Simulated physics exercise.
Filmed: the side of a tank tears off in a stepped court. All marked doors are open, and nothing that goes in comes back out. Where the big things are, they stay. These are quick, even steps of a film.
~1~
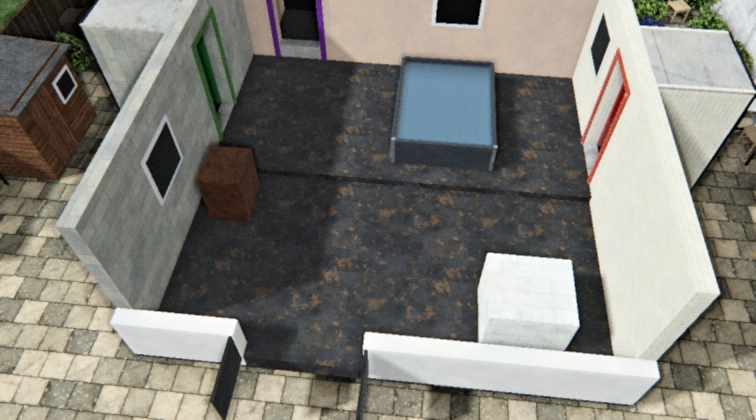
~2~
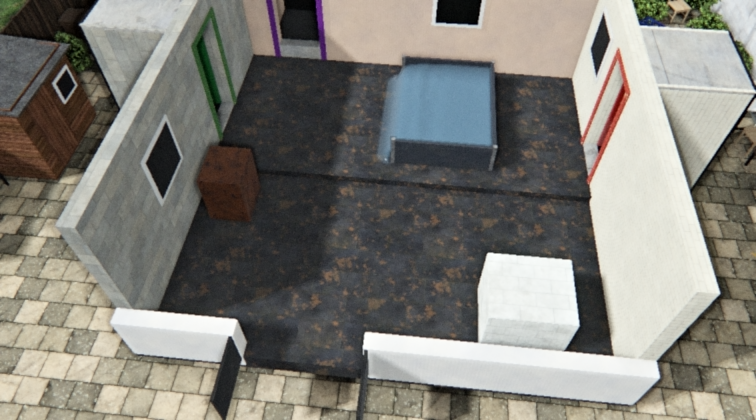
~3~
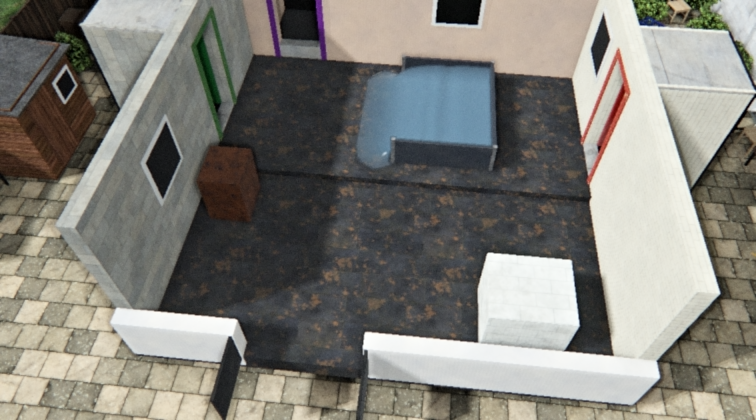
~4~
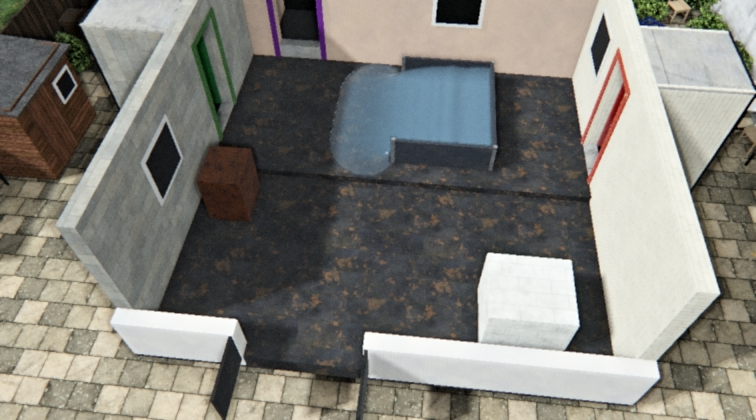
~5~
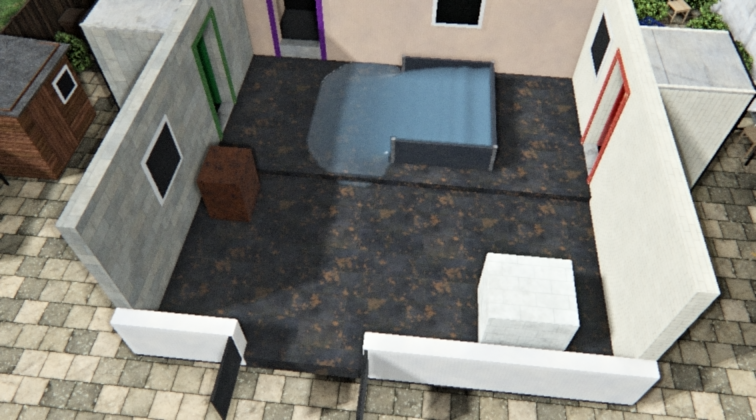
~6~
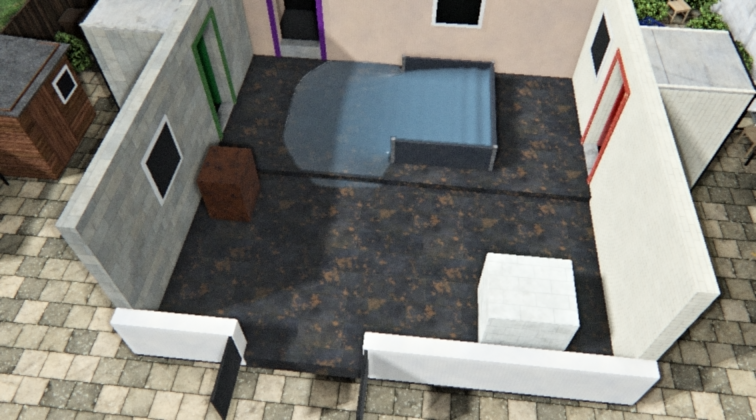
Blue water pours from the open left side of a dark-walled tank at the back of a stepped, dark-floored court, seen from high above by a still camera. A brown block stands by the grey left wall, with its green doorway, and a white block sits front right, near the cream wall's red doorway. The water bulges out leftward, then spreads in a widening, thinning, rounded sheet across the upper floor.
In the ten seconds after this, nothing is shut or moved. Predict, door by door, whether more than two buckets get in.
The green door passes two; the red door does not pass two; the purple door does not pass two.
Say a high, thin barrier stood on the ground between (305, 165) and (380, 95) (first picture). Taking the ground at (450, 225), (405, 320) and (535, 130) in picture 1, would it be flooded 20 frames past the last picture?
Spared, submerged, then spared.
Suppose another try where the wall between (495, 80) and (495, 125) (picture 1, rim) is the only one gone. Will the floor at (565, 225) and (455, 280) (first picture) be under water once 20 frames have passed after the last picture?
Respectively: Drenched and parched.
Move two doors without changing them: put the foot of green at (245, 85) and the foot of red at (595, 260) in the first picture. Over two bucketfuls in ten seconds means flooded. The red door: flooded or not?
Well, the red door doesn't reach it, as it turns out.
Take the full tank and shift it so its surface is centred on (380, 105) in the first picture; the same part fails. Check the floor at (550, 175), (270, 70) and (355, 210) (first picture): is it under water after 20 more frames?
In turn: Not flooded, wet, dry.
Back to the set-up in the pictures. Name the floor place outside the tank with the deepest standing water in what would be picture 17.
That spot is close to (267, 65).
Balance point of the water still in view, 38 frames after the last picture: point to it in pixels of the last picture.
I'd put my finger on (327, 160).
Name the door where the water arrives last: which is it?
From what the pictures show, it's the one in red.
A moment on, water covers 30 % of the floor; the green door under two buckets in, the red door not reached, the purple door wet at the sill, nothing in.
Next, water covers 35 % of the floor; the green door over two buckets in, the red door not reached, the purple door wet at the sill, nothing in.
Then, water covers 40 % of the floor; the green door far over two buckets in, the red door not reached, the purple door wet at the sill, nothing in.
Later, water covers 60 % of the floor; the green door far over two buckets in, the red door not reached, the purple door wet at the sill, nothing in.
In the end, water covers 85 % of the floor; the green door far over two buckets in, the red door wet at the sill, nothing in, the purple door wet at the sill, nothing in.
